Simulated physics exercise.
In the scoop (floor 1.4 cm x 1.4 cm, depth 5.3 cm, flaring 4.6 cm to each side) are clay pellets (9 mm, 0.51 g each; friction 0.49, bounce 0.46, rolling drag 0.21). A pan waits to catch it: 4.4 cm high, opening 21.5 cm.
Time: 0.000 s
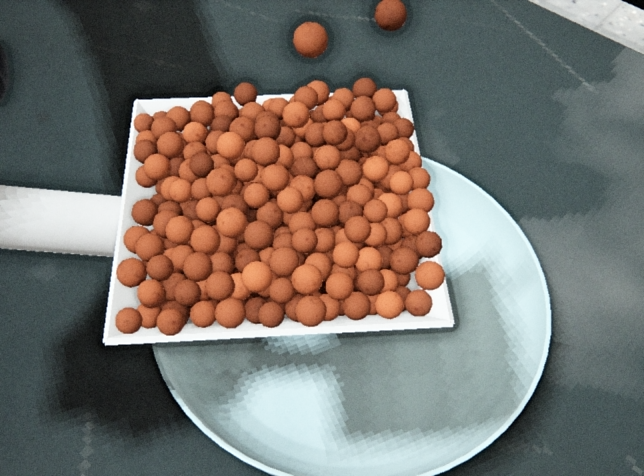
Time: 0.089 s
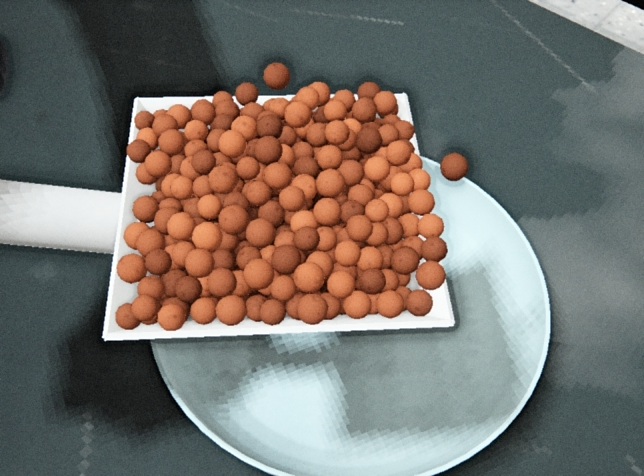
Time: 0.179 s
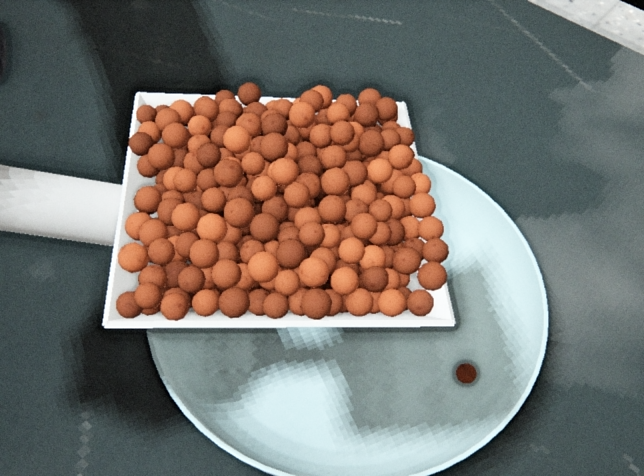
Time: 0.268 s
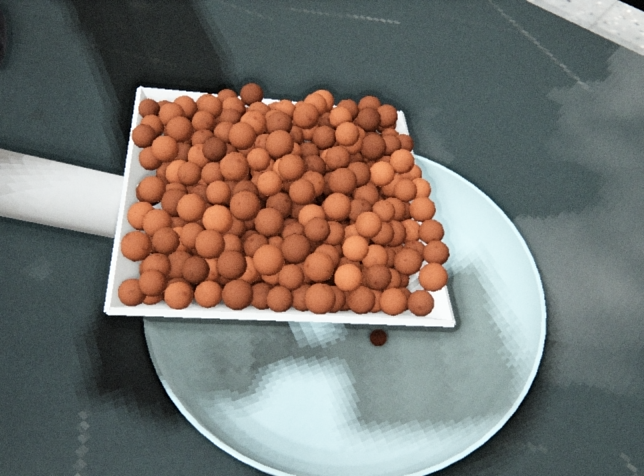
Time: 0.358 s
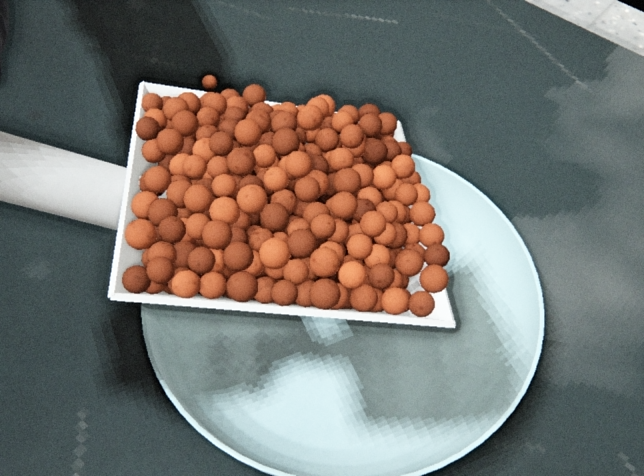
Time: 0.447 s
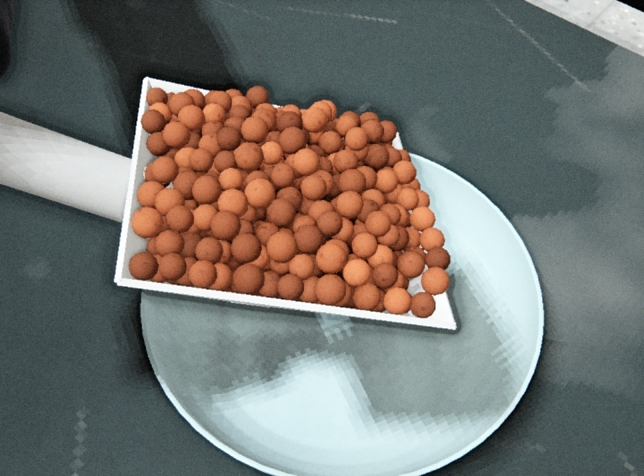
At first, a white square scoop heaped with reddish-brown clay pellets sits above a pale round pan, with a couple of loose pellets beyond its far edge. A stray pellet then drops past the right side toward the pan, and the scoop gradually tilts, its left side rising as the pellets shift slightly.
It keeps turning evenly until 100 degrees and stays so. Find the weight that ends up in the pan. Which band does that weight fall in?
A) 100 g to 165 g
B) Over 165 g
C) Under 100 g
Option B: Over 165 g.
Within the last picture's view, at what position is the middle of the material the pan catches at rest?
Position: Approx. (386, 308).
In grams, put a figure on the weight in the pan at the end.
About 230 g.
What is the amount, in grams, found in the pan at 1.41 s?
Mass at that time, approx.: 120 g.
After 0.97 s, tilt 47 degrees; 4 g in the pan, scoop holds 95 %.
Then, at 1.41 s, tilt 70 degrees; 122 g in the pan, scoop holds 35 %.
After 1.82 s, tilt 91 degrees; 226 g in the pan, scoop holds 0 %.
Then, at 2.20 s, tilt 100 degrees; 226 g in the pan, scoop holds 0 %.
At rest (2.5 s), 226 g in the pan, scoop holds 0 %.
